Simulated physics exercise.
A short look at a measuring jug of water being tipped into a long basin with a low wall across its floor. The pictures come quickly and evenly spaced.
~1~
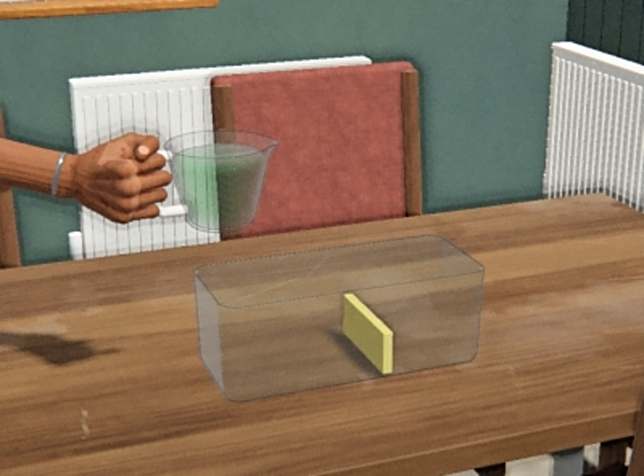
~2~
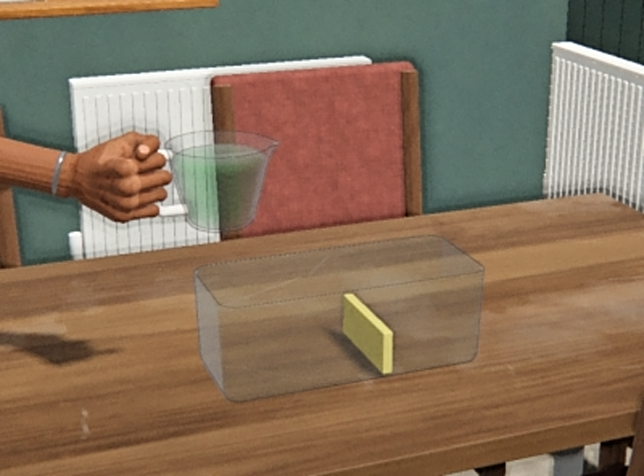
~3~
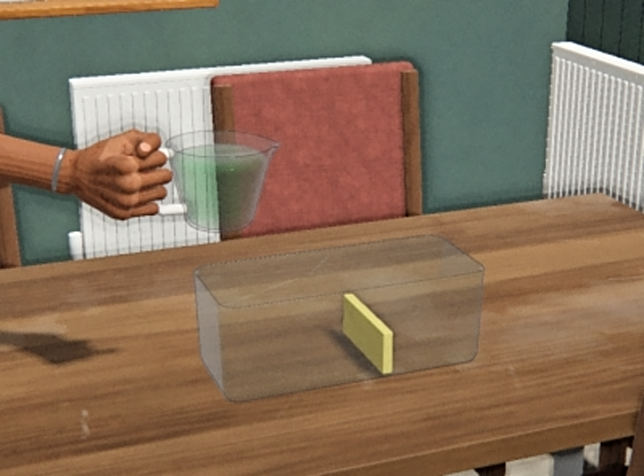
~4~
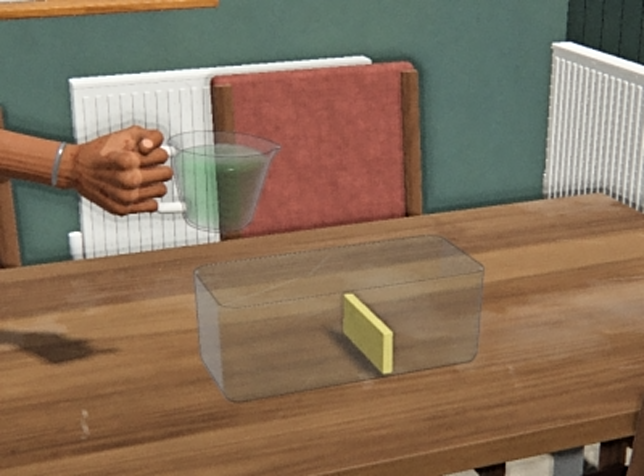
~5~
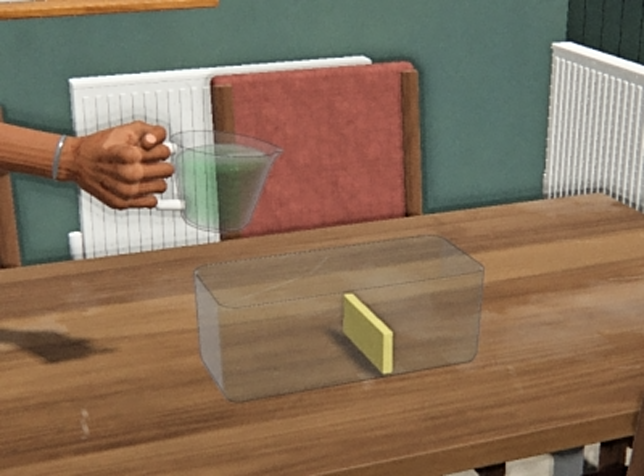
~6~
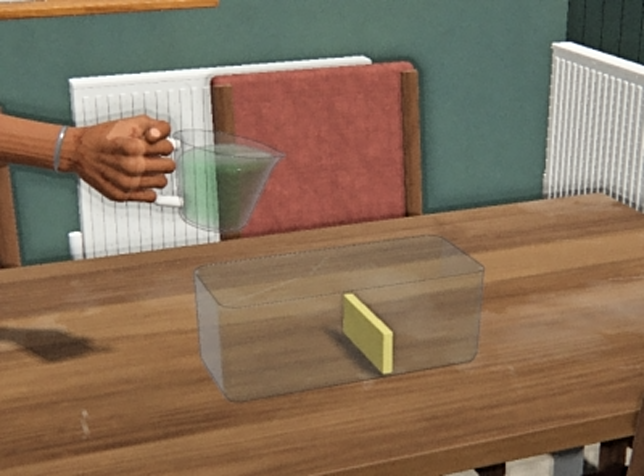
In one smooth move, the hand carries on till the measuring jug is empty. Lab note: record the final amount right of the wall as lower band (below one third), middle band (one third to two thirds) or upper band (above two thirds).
Recorded: Lower band.
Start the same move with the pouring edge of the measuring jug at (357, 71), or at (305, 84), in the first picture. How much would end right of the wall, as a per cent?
Estimate, first then second: 90 per cent and 40 per cent.
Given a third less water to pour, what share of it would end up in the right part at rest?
It comes to near 5 per cent.
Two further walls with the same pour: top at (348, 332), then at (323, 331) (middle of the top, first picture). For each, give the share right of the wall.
Estimated: 15 % first, 60 % second.
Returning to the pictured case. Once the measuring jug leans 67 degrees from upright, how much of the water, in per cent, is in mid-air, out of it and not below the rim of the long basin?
Share in flight: Approx. 25 %.
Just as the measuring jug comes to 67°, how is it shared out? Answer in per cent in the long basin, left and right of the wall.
About 15 per cent left, 0 per cent right.
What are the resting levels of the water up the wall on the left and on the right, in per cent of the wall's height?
Near 40 in a hundred to the left, 0 to the right.
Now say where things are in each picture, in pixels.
The first picture shows tilt 0°; pouring edge (278, 140); surface from (171, 160) to (263, 150); the long basin's rim runs from (206, 289) to (463, 253); the wall's top is at (367, 314).
The second picture shows tilt 1°; pouring edge (278, 140); surface from (171, 160) to (263, 151).
The third picture shows tilt 2°; pouring edge (279, 142); surface from (172, 159) to (264, 151).
The fourth picture shows tilt 5°; pouring edge (281, 144); surface from (174, 158) to (265, 152).
The fifth picture shows tilt 8°; pouring edge (283, 148); surface from (176, 159) to (268, 152).
The sixth picture shows tilt 12°; pouring edge (285, 153); surface from (178, 159) to (273, 153).
A moment on, the measuring jug is tipped part way and 61 per cent is still to pour, 15 is left of the wall and 0 right of it.
Next, the measuring jug is tipped on its side and 8 per cent is still to pour, 80 is left of the wall and 1 right of it.
Then the measuring jug is tipped right over and 0 per cent is still to pour, 96 is left of the wall and 3 right of it.
Later the measuring jug is tipped right over and 0 per cent is still to pour, 96 is left of the wall and 3 right of it.
In the end 96 per cent lies left of the wall, 3 right of it and 1 outside.
